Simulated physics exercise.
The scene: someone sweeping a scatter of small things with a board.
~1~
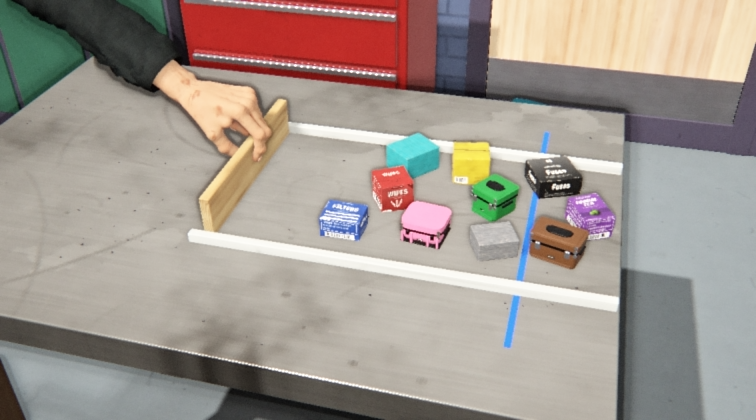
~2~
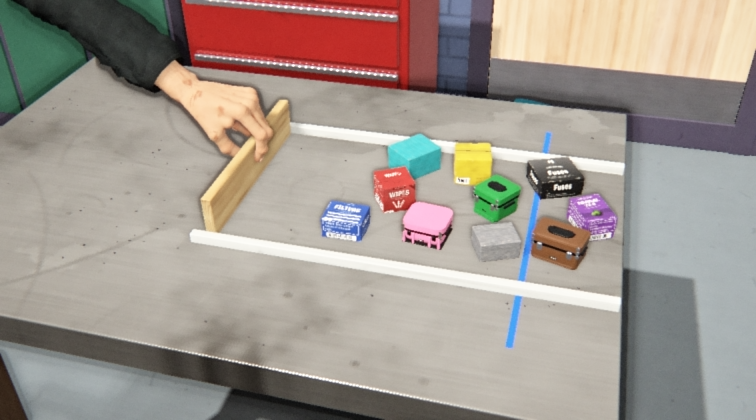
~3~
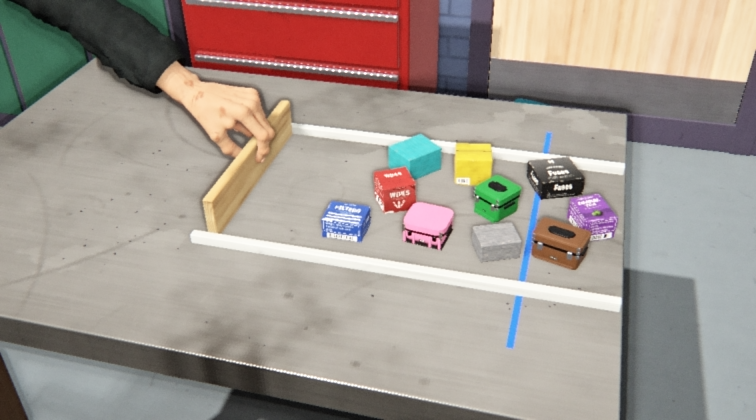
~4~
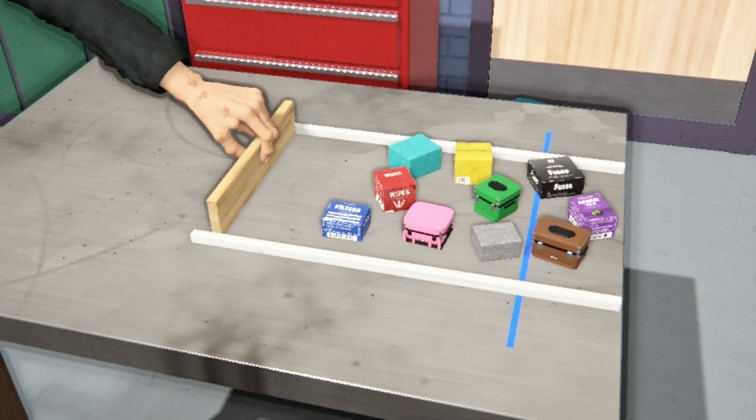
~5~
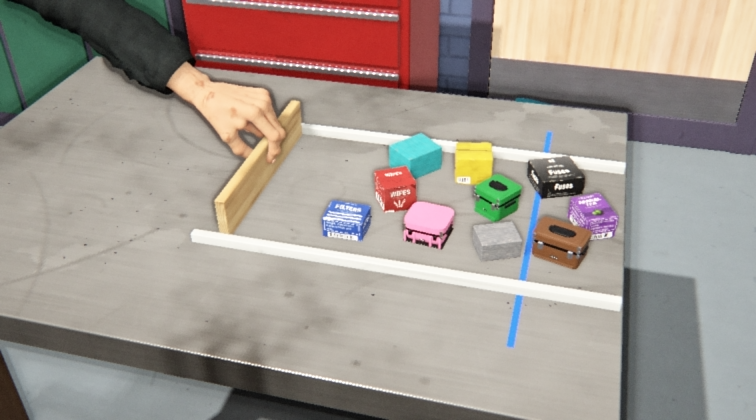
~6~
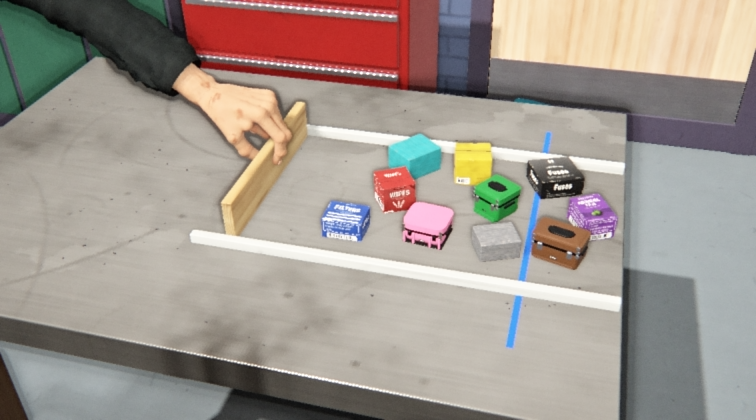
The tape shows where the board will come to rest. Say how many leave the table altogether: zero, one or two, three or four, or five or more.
The number that fall off is three or four.
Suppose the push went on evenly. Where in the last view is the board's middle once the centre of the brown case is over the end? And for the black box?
About (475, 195), and (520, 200) for the other.
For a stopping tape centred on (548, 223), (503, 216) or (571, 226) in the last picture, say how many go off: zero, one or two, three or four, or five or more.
One after another: 3 or 4; just one or two; five or more.
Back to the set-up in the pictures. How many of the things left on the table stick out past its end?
It comes to 1.
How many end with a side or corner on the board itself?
3 of them.
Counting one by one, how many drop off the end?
In all, 3 of them.
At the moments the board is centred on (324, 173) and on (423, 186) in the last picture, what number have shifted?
0 and 7.
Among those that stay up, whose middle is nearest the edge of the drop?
The purple box ends nearest.
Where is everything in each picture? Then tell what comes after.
In the first frame, purple box (589, 217); brown case (558, 244); black box (553, 177); board (249, 162); tape (531, 220).
In the second frame, brown case (560, 245); grey block (496, 242).
In the third frame, black box (555, 177); board (253, 163).
In the fourth frame, purple box (592, 217); green case (497, 198).
In the fifth frame, brown case (561, 244); turquoise block (416, 157).
In the sixth frame, purple box (592, 217); brown case (560, 244); black box (555, 177); board (269, 165); tape (533, 220).
Soon after, none off yet; purple box at rest near (592, 217); brown case at rest near (560, 244); black box at rest near (555, 177).
Then, none off yet; purple box at rest near (592, 217); brown case moved about its own width near (592, 249); black box moving near (560, 178).
At rest, the number that fall off is three or four; fallen, grey block, black box and brown case.
